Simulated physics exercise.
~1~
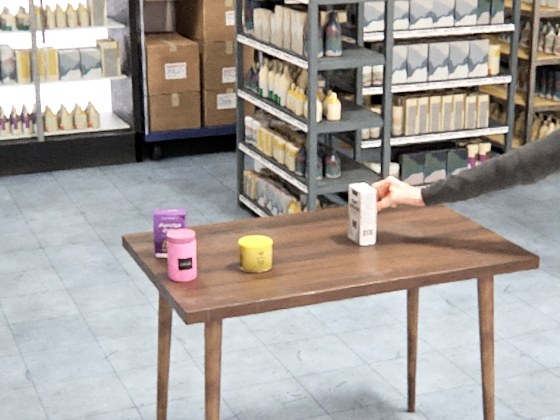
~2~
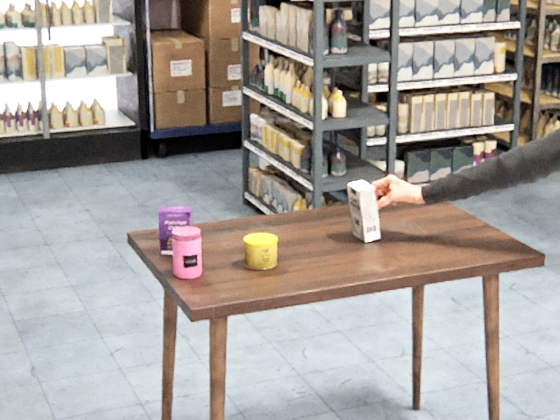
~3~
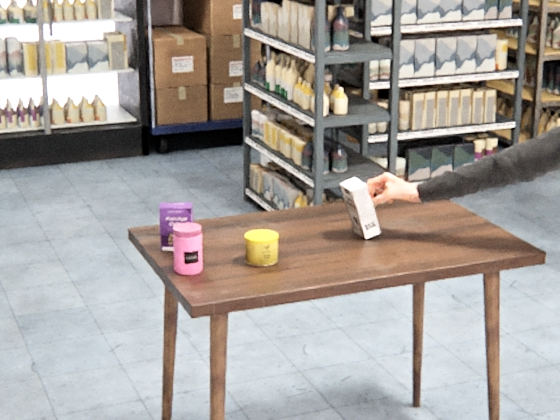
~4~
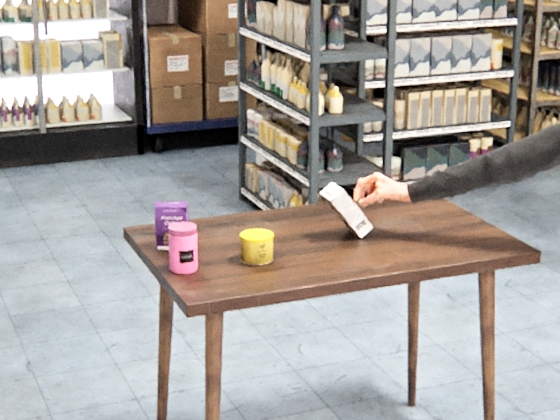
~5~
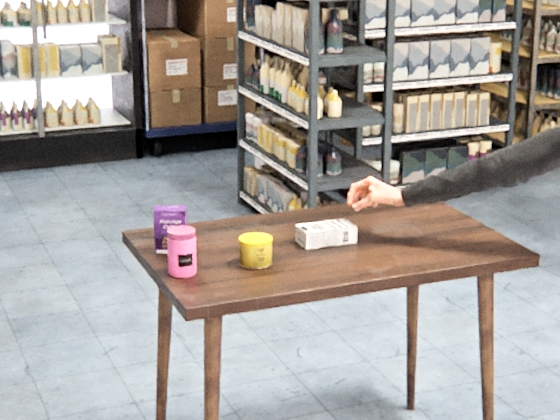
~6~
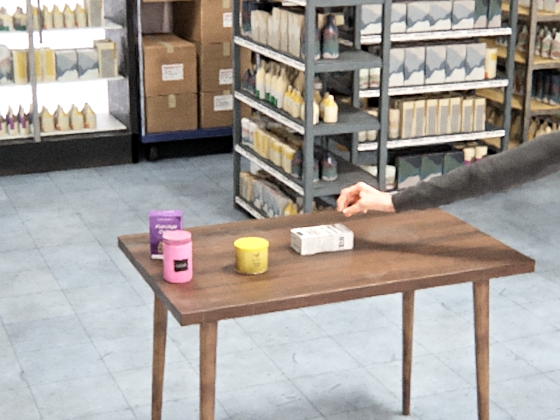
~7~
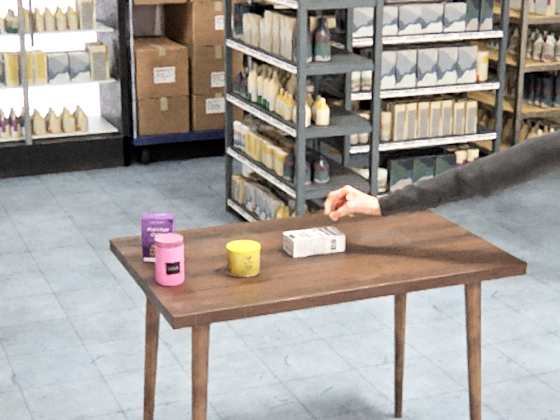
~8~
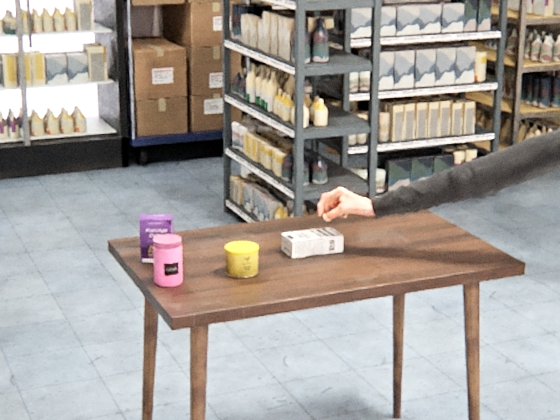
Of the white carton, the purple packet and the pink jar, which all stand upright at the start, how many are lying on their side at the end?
One of them, the white carton, is lying on its side at the end.
